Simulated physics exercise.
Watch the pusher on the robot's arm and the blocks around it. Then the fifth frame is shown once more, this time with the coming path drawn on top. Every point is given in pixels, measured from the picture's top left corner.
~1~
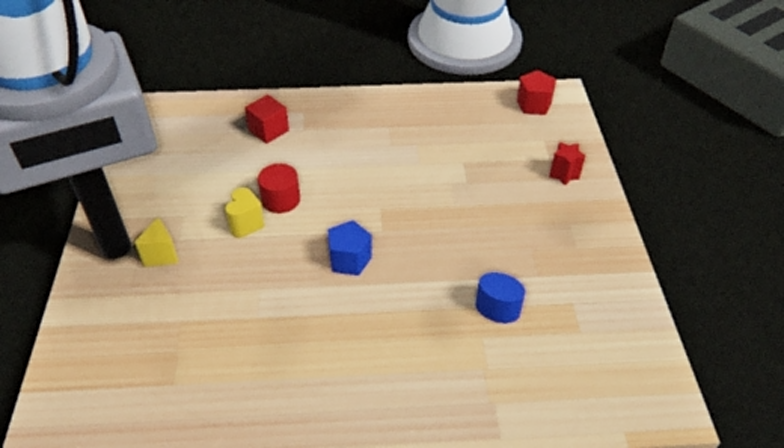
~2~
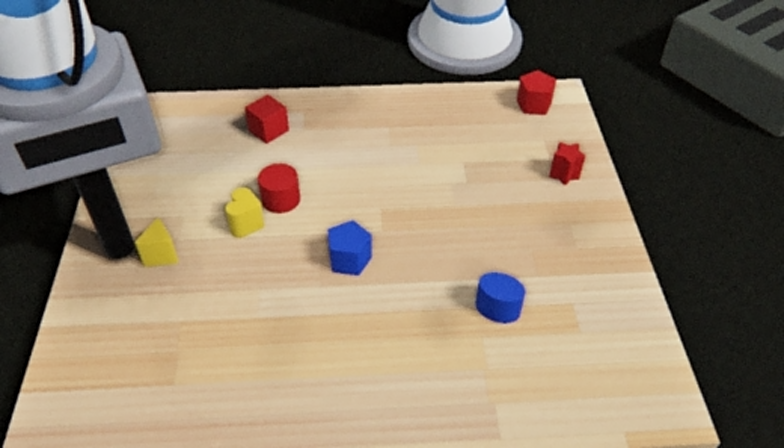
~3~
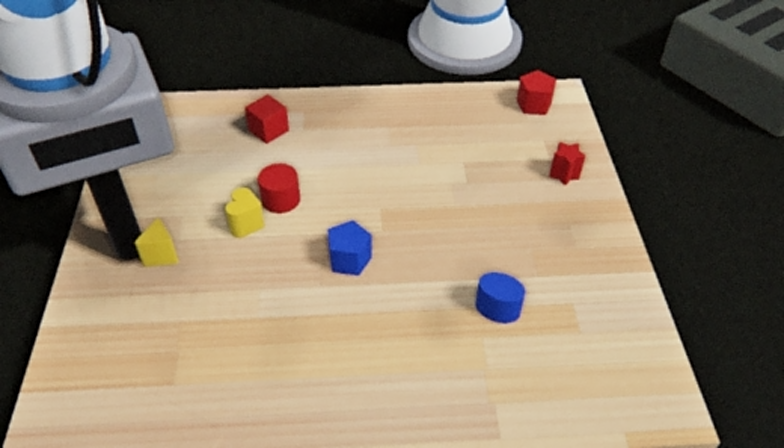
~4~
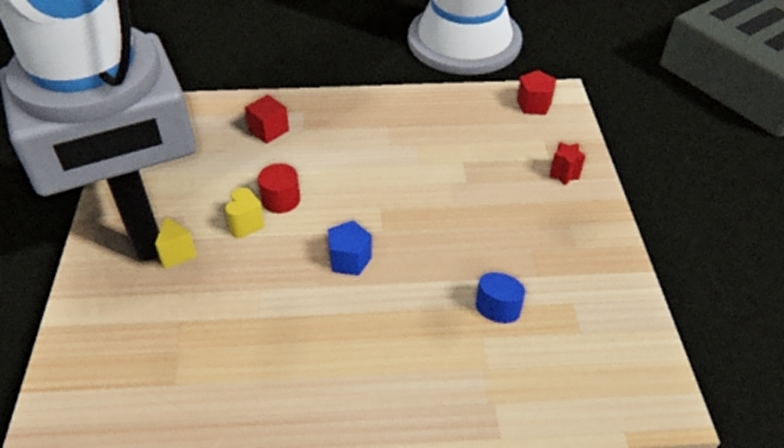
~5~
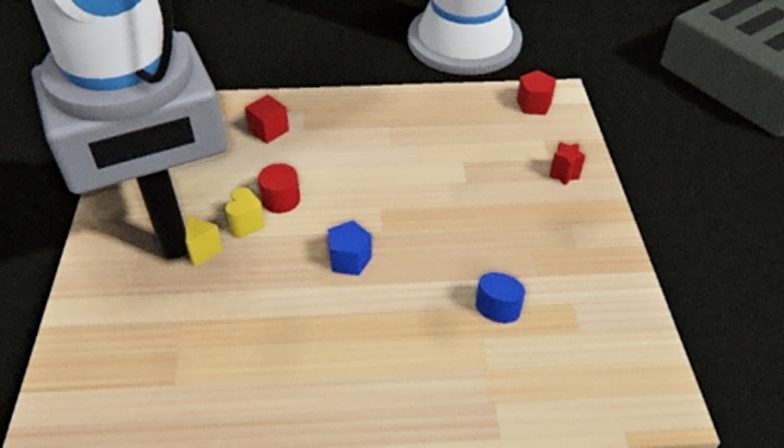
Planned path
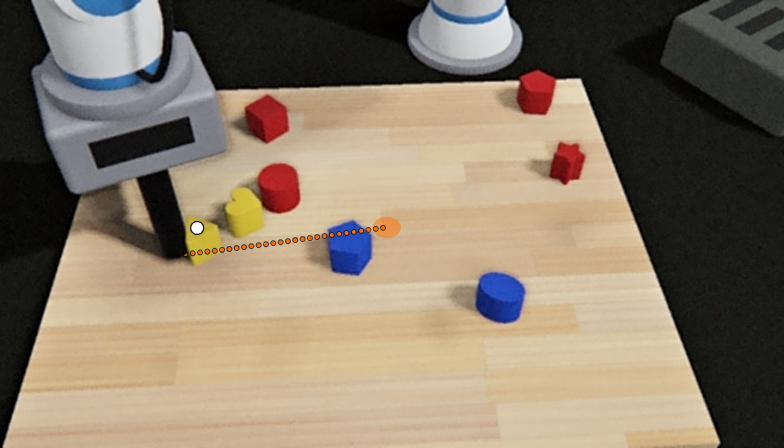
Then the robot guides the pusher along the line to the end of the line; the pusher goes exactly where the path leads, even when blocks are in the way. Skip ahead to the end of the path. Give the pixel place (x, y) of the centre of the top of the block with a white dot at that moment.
Just about (408, 194).
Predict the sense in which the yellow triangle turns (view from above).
Top view: Counterclockwise.
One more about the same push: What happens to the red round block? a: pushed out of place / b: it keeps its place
Letter b.
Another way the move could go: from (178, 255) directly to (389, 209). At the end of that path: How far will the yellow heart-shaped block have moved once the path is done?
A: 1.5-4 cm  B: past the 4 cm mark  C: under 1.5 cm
That would be A.
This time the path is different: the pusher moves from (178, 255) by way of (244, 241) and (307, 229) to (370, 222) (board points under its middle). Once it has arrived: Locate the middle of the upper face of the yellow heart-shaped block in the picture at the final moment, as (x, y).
Top centre: (266, 190).
The drawn path runs from (178, 255) directly to (387, 227); the dot is on the yellow triangle.
The first path, step by step. One third of the way, pusher at (249, 240); yellow triangle at (271, 215), turned 30° anticlockwise; yellow heart-shaped block at (251, 195), turned 30° anticlockwise.
Two thirds of the way, pusher at (318, 230); yellow triangle at (341, 206), turned 25° anticlockwise; yellow heart-shaped block at (251, 195), turned 30° anticlockwise.
At the end, pusher at (387, 221); yellow triangle at (408, 194), turned 35° anticlockwise; yellow heart-shaped block at (251, 195), turned 30° anticlockwise; red round block not moved; blue five-sided block not moved.
